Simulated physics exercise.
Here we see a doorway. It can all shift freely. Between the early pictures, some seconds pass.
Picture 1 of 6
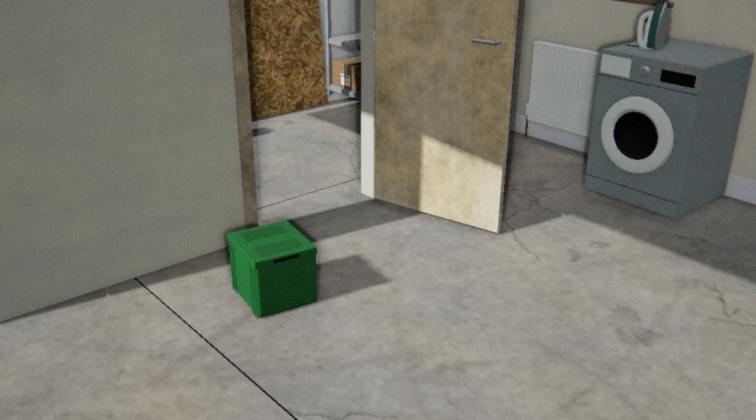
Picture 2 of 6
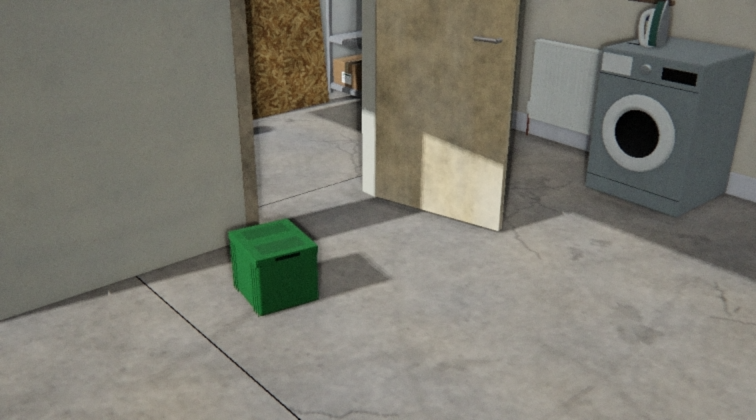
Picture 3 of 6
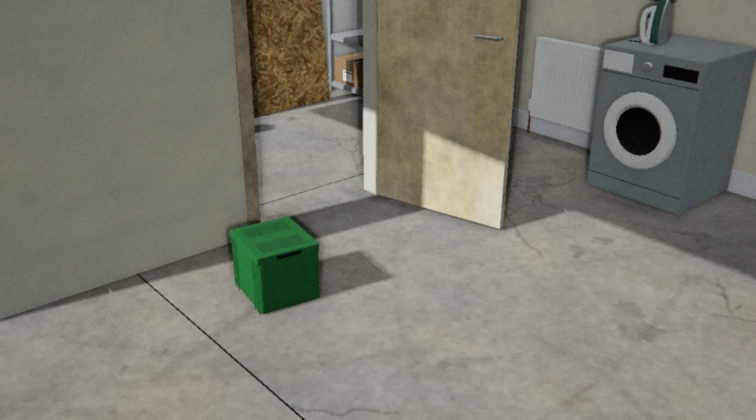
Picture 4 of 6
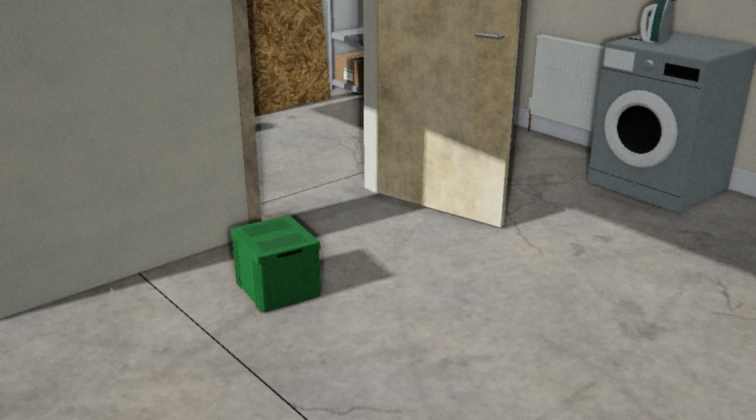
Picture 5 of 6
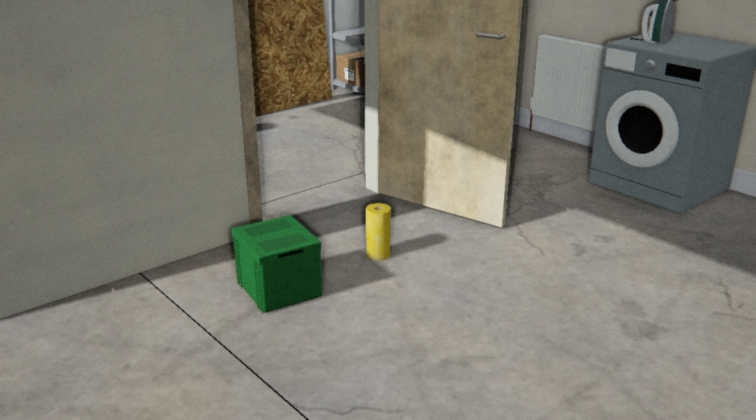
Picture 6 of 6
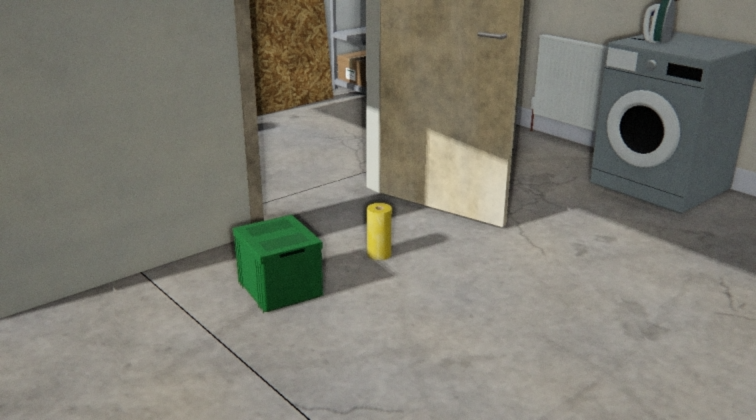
In the doorway, a yellow roll appears beside the still green tote and open door.
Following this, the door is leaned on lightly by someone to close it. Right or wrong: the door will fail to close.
Wrong, it closes.
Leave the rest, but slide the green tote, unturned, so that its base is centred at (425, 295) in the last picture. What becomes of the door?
In the end the door swings completely to.
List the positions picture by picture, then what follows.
The first picture shows door wide open and still; green tote (273, 268).
The second picture shows door wide open and still; green tote (274, 266).
The third picture shows door wide open and still; green tote (275, 265).
The fourth picture shows door wide open and still; green tote (276, 263).
The fifth picture shows door wide open and still; green tote (277, 263).
The sixth picture shows door wide open and still; yellow roll (379, 232); green tote (279, 263).
Then, 1.40 s past the last view, door at 63°.
Then, 2.00 s past the last view, door at 38°; yellow roll displaced well along near (335, 231).
Then, 2.50 s past the last view, door at 18°; yellow roll displaced well along near (284, 224).
Finally, door at 0°; moved from the start, yellow roll; green tote still in place. Final places as the last picture's camera would see them, yellow roll near (276, 224).
